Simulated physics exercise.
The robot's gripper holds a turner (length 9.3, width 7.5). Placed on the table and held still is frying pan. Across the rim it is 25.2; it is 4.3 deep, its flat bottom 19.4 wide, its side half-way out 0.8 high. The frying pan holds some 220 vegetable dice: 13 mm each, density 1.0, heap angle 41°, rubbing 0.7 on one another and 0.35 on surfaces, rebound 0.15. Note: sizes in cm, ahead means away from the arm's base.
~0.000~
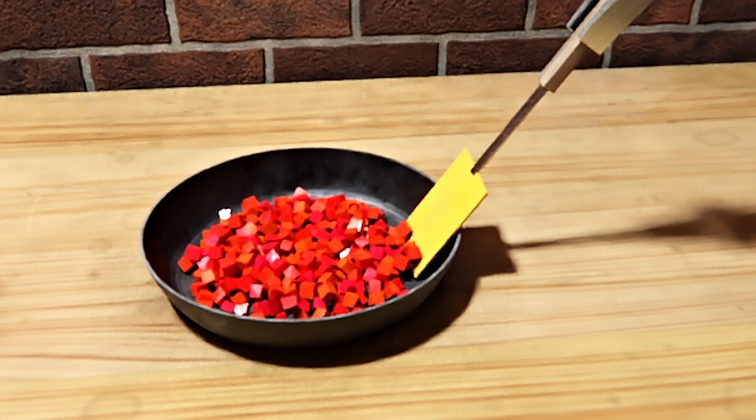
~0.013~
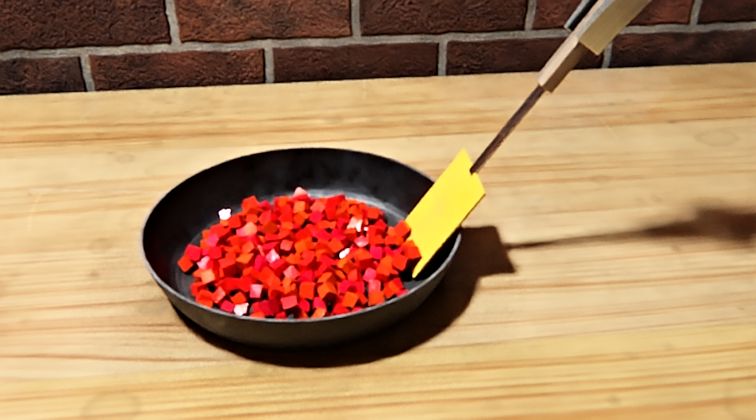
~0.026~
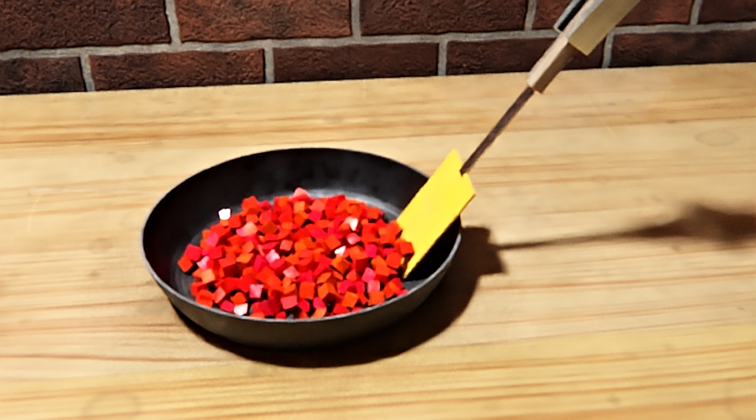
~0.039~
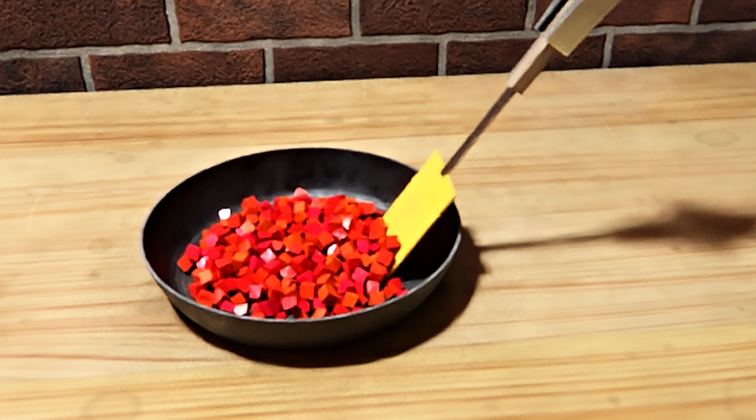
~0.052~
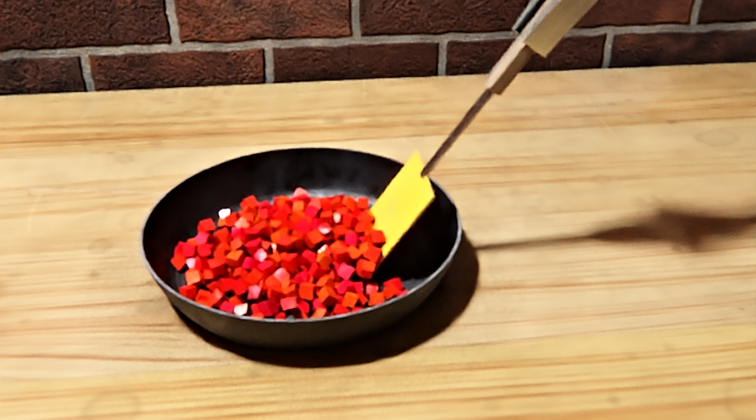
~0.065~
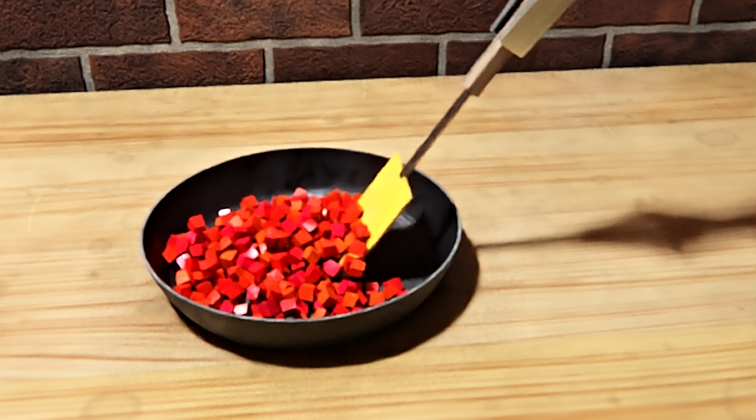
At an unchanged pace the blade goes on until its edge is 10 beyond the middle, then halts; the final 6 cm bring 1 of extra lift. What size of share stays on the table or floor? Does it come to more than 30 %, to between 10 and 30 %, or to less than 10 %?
It comes to more than 30 %.
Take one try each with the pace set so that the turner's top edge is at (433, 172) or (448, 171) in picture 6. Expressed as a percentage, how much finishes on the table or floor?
25 % and 25 %.
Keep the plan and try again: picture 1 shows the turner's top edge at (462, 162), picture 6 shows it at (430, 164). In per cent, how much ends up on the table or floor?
25 per cent.
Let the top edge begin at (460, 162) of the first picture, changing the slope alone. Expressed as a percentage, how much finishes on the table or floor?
About 40 per cent.
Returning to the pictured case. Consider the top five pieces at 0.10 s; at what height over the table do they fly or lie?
I'd put it close to 5 cm.
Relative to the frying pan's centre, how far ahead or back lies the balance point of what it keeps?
Ahead of centre, roughly 3.0 centimetres.
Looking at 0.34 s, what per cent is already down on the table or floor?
About 5 per cent.
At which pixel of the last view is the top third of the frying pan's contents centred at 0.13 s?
About pixel (247, 227).
After 0.10 s, sloping 55°, highest piece 6 above the table; 223 in the frying pan.
After 0.13 s, sloping 55°, highest piece 7 above the table; 223 in the frying pan.
After 0.34 s, sloping 55°, highest piece 18 above the table; 136 in the frying pan, 12 on the table or floor, 75 on the blade or in flight.
After 1.39 s, sloping 55°, highest piece 5 above the table; 136 in the frying pan, 87 on the table or floor.
In the end, 136 in the frying pan, 87 on the table or floor. That is 39 % on the table or floor.
